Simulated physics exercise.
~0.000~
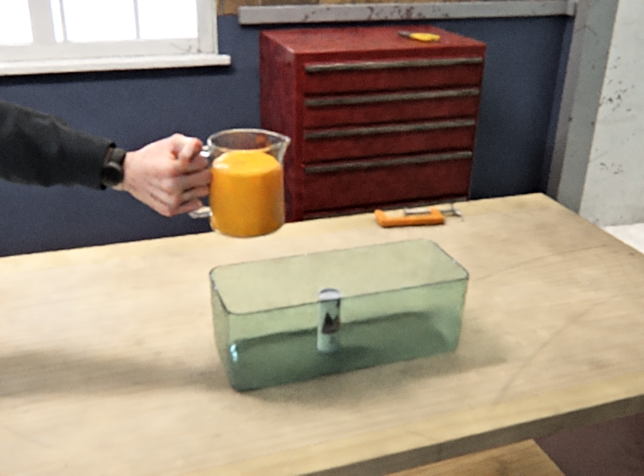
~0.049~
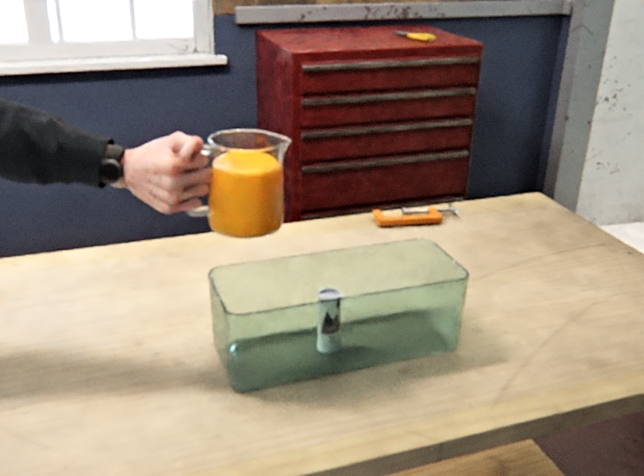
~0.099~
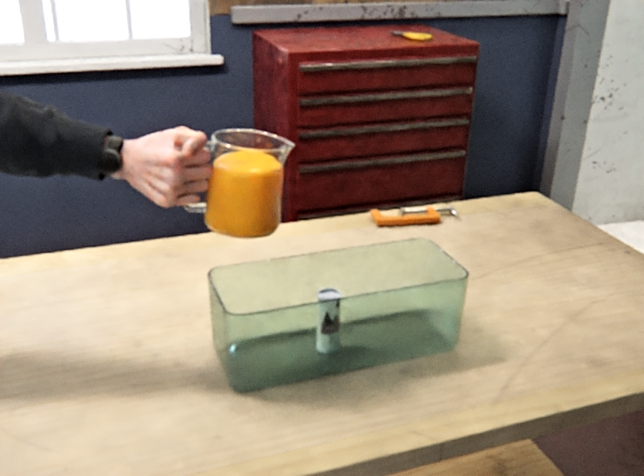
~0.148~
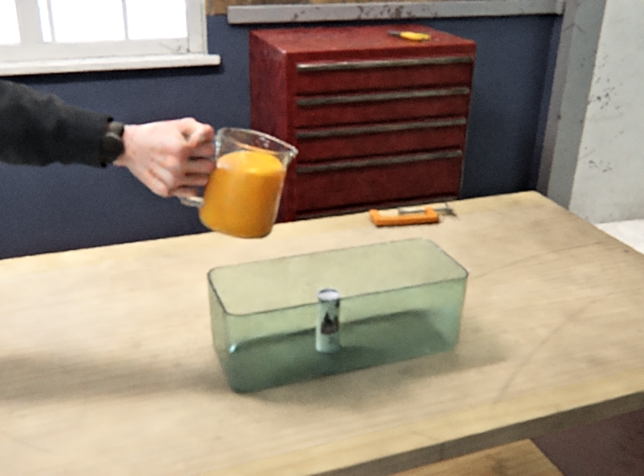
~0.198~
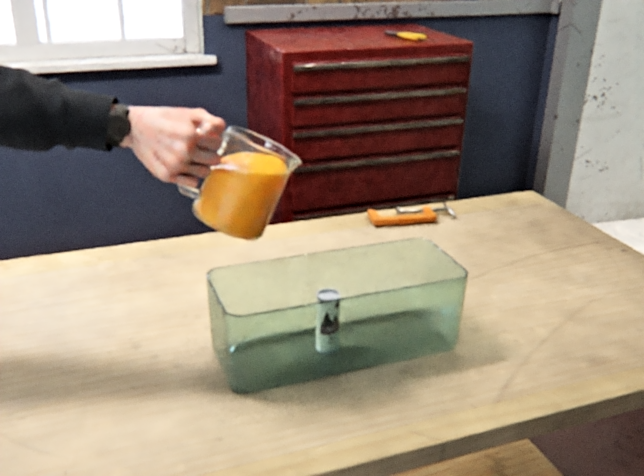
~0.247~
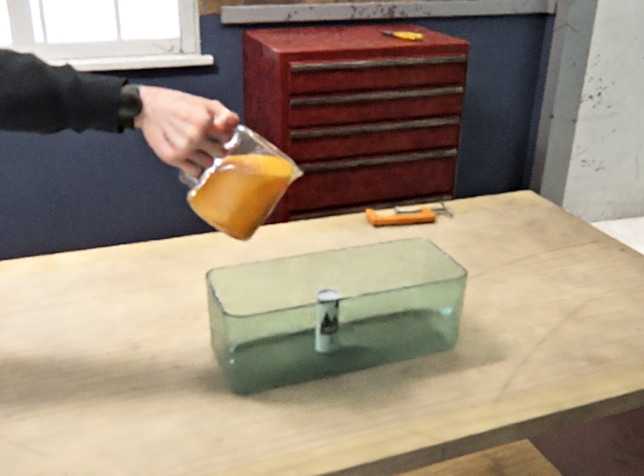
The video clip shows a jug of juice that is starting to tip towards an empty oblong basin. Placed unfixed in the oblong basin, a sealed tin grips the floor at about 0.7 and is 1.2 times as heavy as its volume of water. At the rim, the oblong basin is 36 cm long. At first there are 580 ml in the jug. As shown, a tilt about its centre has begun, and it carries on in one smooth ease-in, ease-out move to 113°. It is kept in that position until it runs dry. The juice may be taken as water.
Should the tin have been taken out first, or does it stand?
It will weather it.
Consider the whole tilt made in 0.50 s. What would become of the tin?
The tin stays on its base.
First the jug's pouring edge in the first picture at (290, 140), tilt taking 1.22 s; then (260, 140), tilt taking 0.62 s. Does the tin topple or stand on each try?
Run one: It does not tip. Run two: It tumbles.
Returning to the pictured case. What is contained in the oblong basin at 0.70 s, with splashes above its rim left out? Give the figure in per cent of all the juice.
Some 72 percent.
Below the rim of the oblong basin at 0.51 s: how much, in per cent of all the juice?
12 %, roughly.
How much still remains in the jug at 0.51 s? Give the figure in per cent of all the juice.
At that time about 60 in a hundred parts are still held.
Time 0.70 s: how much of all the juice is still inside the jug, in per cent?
Close to 12 percent of the whole amount.
By 0.51 s the tilt is 104° and 59 per cent is still to pour; the tin stands where it began.
By 0.70 s the tilt is 113° and 13 per cent is still to pour; the tin stands where it began.
By 0.90 s the tilt is 113° and 1 per cent is still to pour; the tin stands where it began.
By 1.12 s the tilt is 113° and 0 per cent is still to pour; the tin stands where it began.
At rest the tin stands where it began.
